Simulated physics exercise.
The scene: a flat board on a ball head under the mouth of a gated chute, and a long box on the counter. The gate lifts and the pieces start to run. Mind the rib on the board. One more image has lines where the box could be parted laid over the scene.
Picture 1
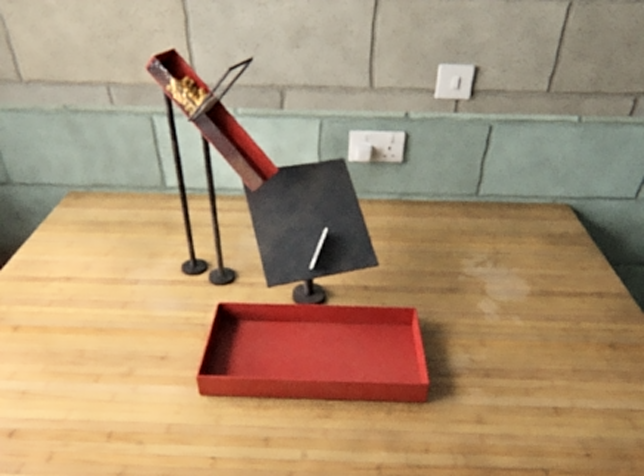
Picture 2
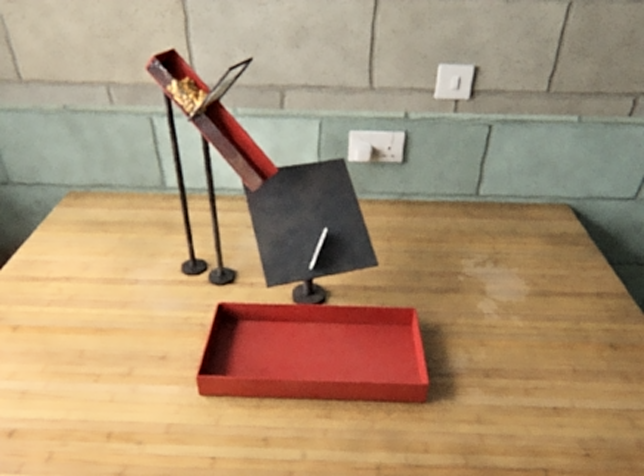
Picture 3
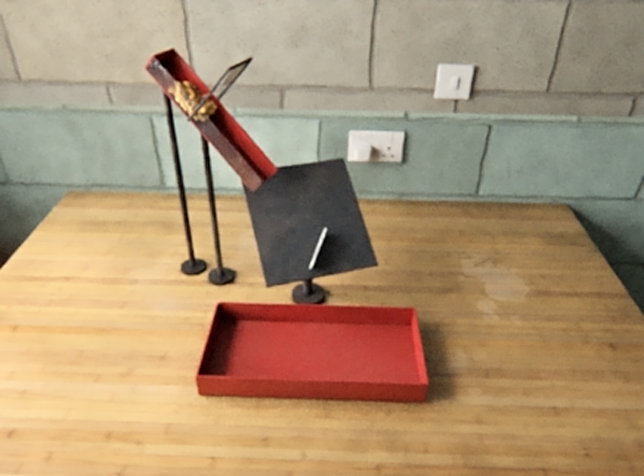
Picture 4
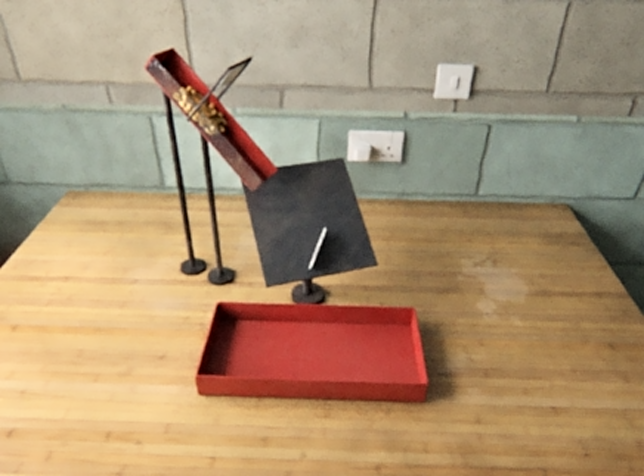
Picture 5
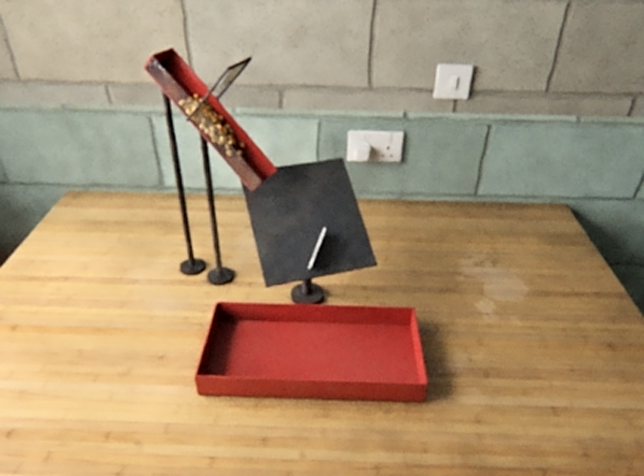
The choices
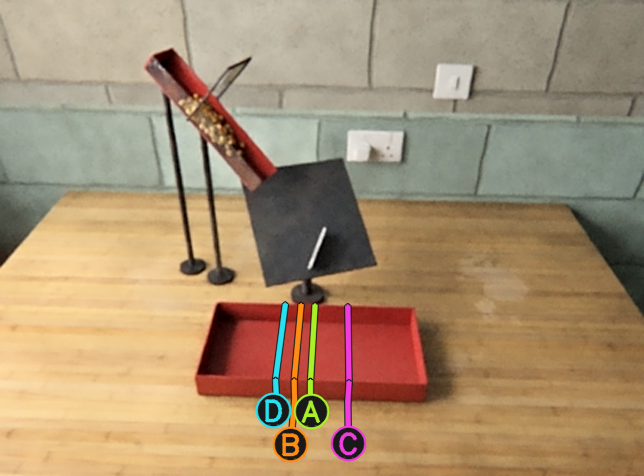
On a wooden counter, a gate lifts and dried chickpeas slide down a red chute.
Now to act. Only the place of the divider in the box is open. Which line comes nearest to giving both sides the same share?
Use line B.
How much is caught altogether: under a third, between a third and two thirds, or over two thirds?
Over two thirds.
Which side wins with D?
The right side.
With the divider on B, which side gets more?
The right side.
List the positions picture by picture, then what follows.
In the first frame, load behind the gate at (191, 94), dried chickpeas; lip of the chute at (261, 185), sloping fairly steeply.
In the second frame, middle of the board at (308, 218), tilted fairly steeply; middle of its low edge at (325, 276); of its high edge at (293, 165).
In the third frame, front corners of the box at (196, 376) and (428, 384), empty; front of the load at (207, 116).
In the fourth frame, middle of the load at (203, 109); its front at (222, 130), about a quarter of the way to the lip; rib from (325, 228) to (312, 264).
In the fifth frame, middle of the load at (207, 120); its front at (240, 152), about two thirds of the way to the lip.
On the marked copy, line A crosses the front rim at (310, 380); line B crosses the front rim at (294, 379); line C crosses the front rim at (349, 381); line D crosses the front rim at (275, 378).
Choosing A, of what is caught, most on the left of the divider, about a quarter on the right.
Choosing B, of what is caught, about a third on the left of the divider, about two thirds on the right.
Choosing C, of what is caught, nearly all on the left of the divider, a small part on the right.
Choosing D, of what is caught, a small part on the left of the divider, nearly all on the right.
